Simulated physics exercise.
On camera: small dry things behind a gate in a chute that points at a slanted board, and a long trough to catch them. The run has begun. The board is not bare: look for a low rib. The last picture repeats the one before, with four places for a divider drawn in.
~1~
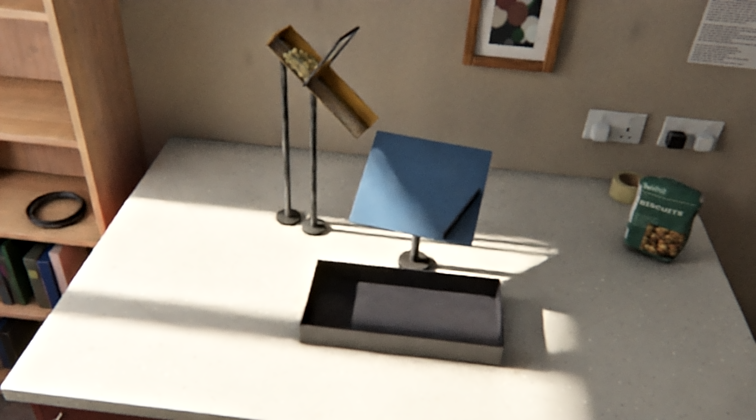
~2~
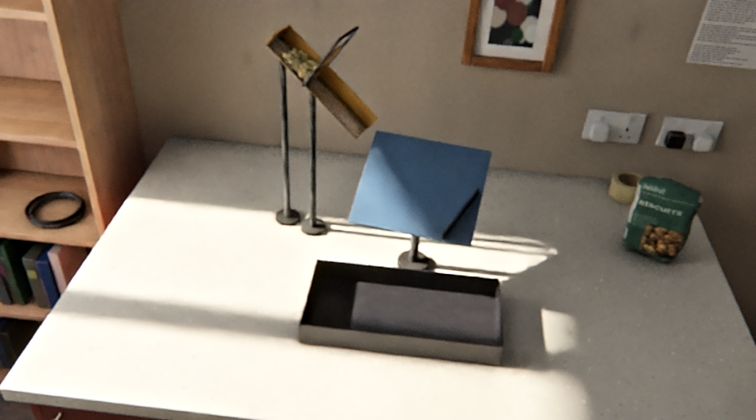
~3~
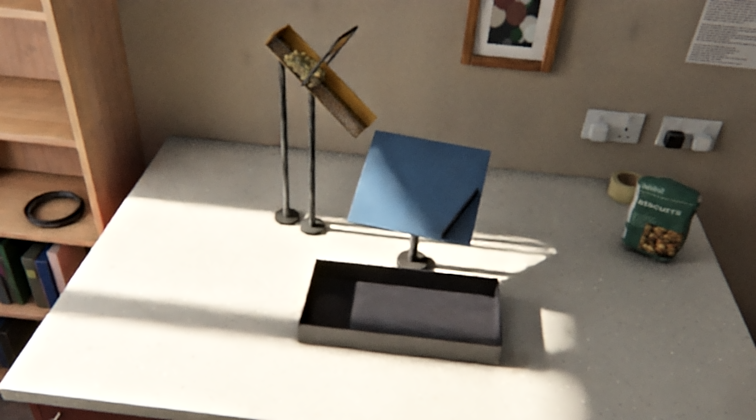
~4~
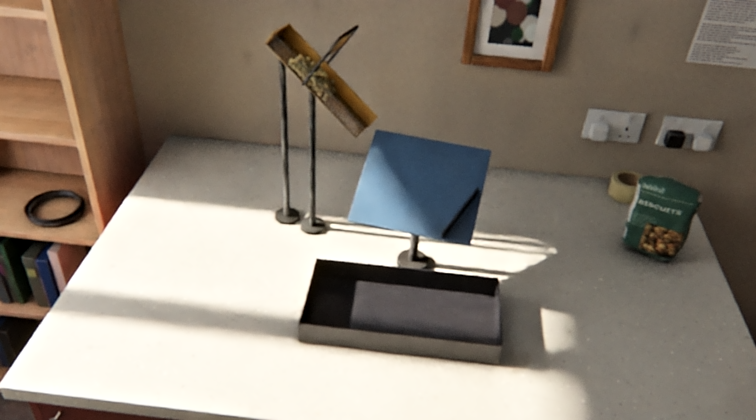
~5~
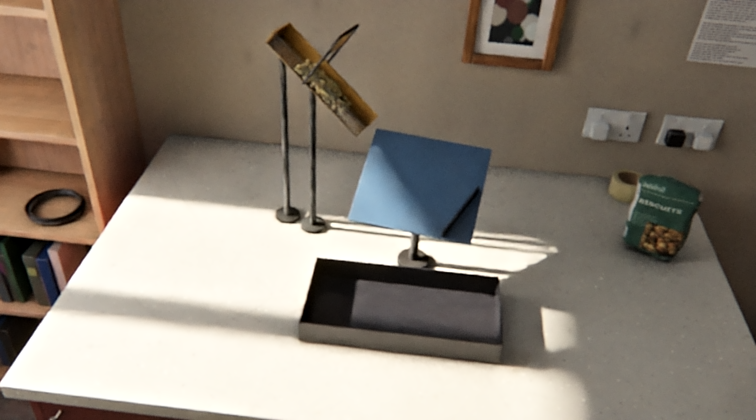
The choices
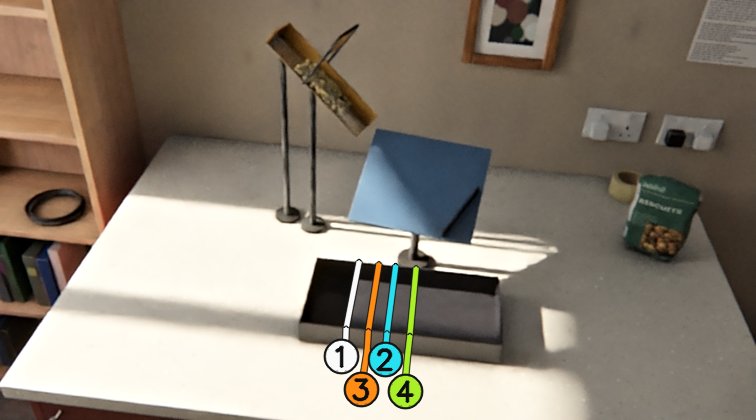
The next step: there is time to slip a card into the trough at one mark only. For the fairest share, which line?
The best line is 4.
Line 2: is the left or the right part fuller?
Right.
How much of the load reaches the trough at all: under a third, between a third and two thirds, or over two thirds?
About that: Over two thirds.
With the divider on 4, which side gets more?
The right side.
On the marked copy, line 1 crosses the front rim at (346, 327); line 2 crosses the front rim at (387, 332); line 3 crosses the front rim at (368, 330); line 4 crosses the front rim at (409, 335).
With 1, of what is caught, only a few on the left of the divider, all but a few on the right.
With 2, of what is caught, a small share on the left of the divider, the bulk on the right.
With 3, of what is caught, a small share on the left of the divider, all but a few on the right.
With 4, of what is caught, close to a quarter on the left of the divider, close to two thirds on the right.
